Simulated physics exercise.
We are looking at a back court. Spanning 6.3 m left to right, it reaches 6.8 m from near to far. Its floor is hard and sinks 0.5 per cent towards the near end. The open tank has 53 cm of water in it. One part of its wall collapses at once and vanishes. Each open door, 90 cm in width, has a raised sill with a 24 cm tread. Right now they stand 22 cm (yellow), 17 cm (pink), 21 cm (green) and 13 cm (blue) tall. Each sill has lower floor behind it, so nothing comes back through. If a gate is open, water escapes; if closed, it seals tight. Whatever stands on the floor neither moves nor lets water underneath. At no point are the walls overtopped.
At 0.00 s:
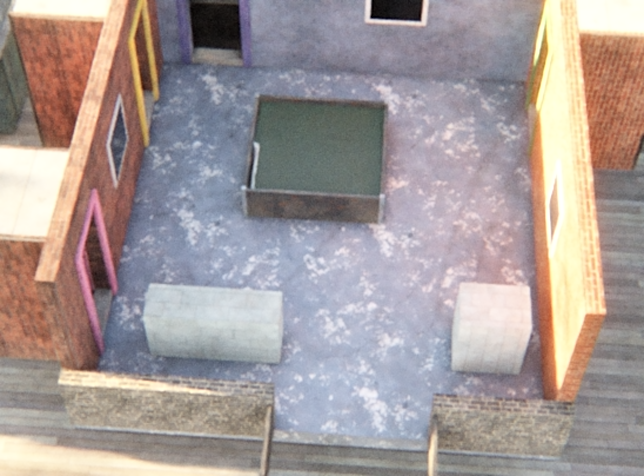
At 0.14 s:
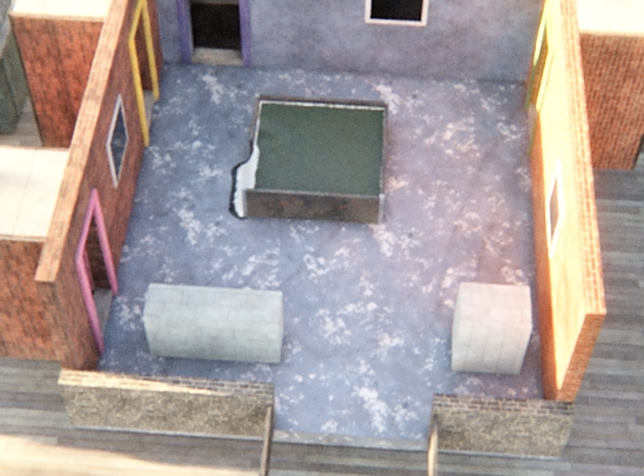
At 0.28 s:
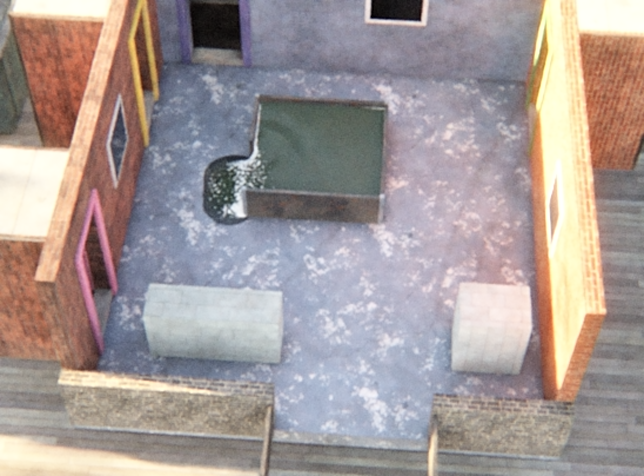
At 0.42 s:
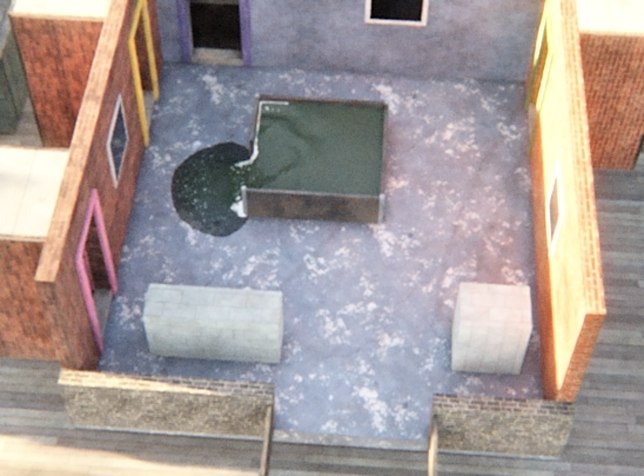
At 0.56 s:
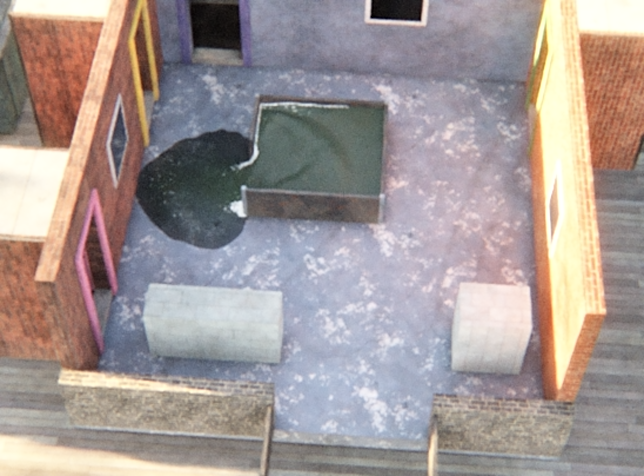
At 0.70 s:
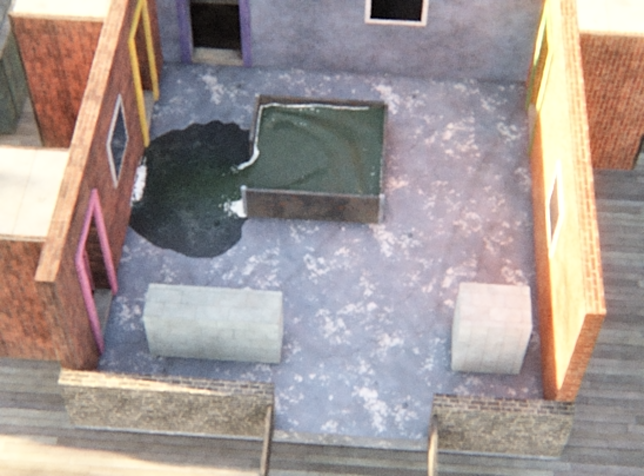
The clip shows a walled court with a tank of dark green water; the tank's left side opens, and water pours out, spreading leftward across the mottled floor in a widening dark pool that reaches the left brick wall.
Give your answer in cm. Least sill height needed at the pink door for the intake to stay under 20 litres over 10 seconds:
8 cm or so.
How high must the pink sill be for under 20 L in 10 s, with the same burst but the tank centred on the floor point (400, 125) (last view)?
That setup calls for roughly 6.5 cm.
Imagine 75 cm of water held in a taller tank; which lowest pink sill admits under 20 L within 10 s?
Step height: Approx. 12.5 cm.
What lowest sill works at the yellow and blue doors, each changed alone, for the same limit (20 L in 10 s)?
Roughly 8.0 cm for the yellow door and roughly 11.0 cm for the blue door.
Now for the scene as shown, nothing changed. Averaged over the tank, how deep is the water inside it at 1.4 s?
Around 39 cm on average.
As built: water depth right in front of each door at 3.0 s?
Lab note, depth in cm: Yellow 12; pink 10; green 0; blue 16.
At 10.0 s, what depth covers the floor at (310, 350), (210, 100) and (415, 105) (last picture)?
Close to 2, 5 and 4 cm deep.
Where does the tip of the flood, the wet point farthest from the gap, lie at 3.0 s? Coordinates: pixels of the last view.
Somewhere near the pixel (91, 402).
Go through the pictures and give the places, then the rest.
In the first frame, still water, 53 cm deep, in the open tank at (318, 148); the pink door at (97, 280) is dry.
In the second frame, water pours out at (250, 183) and has run 0.2 m, to (237, 179); about 6 cm deep outside, 53 cm at the back.
In the third frame, the front is at (208, 195), 0.7 m from the gap at (250, 183); 0.7 m2 of floor is wet, 53 cm left at the back.
In the fourth frame, water pours out at (251, 184) and has run 1.1 m, to (177, 196); about 6 cm deep outside, 53 cm at the back.
In the fifth frame, water pours out at (250, 183) and has run 1.7 m, to (141, 188); about 4 cm deep outside, 53 cm at the back.
In the sixth frame, water pours out at (250, 183) and has run 1.8 m, to (130, 220); about 4 cm deep outside, 52 cm at the back; the pink door at (97, 280), 3.2 m from the gap, is still 1.6 m from the nearest water.
After 1.4 s water covers 15 % of the floor, deepest (30 cm) near (136, 193); it has not reached the pink door.
After 3.0 s water covers 30 % of the floor, deepest (32 cm) near (91, 402); 10 cm at the pink door, 0 litres in over its 17 cm sill.
After 10.0 s water covers 95 % of the floor, deepest (10 cm) near (91, 402); 8 cm at the pink door, 0 litres in over its 17 cm sill.
At the pink door as built, the water arrived by 1.6 s and peaked near 11 cm at 2.2 s.
Run again over the same 10 s with other heights there, 32 litres in over 6.5 cm, 12 litres over 9 cm. The limit of 20 litres is kept from about 8 cm up.
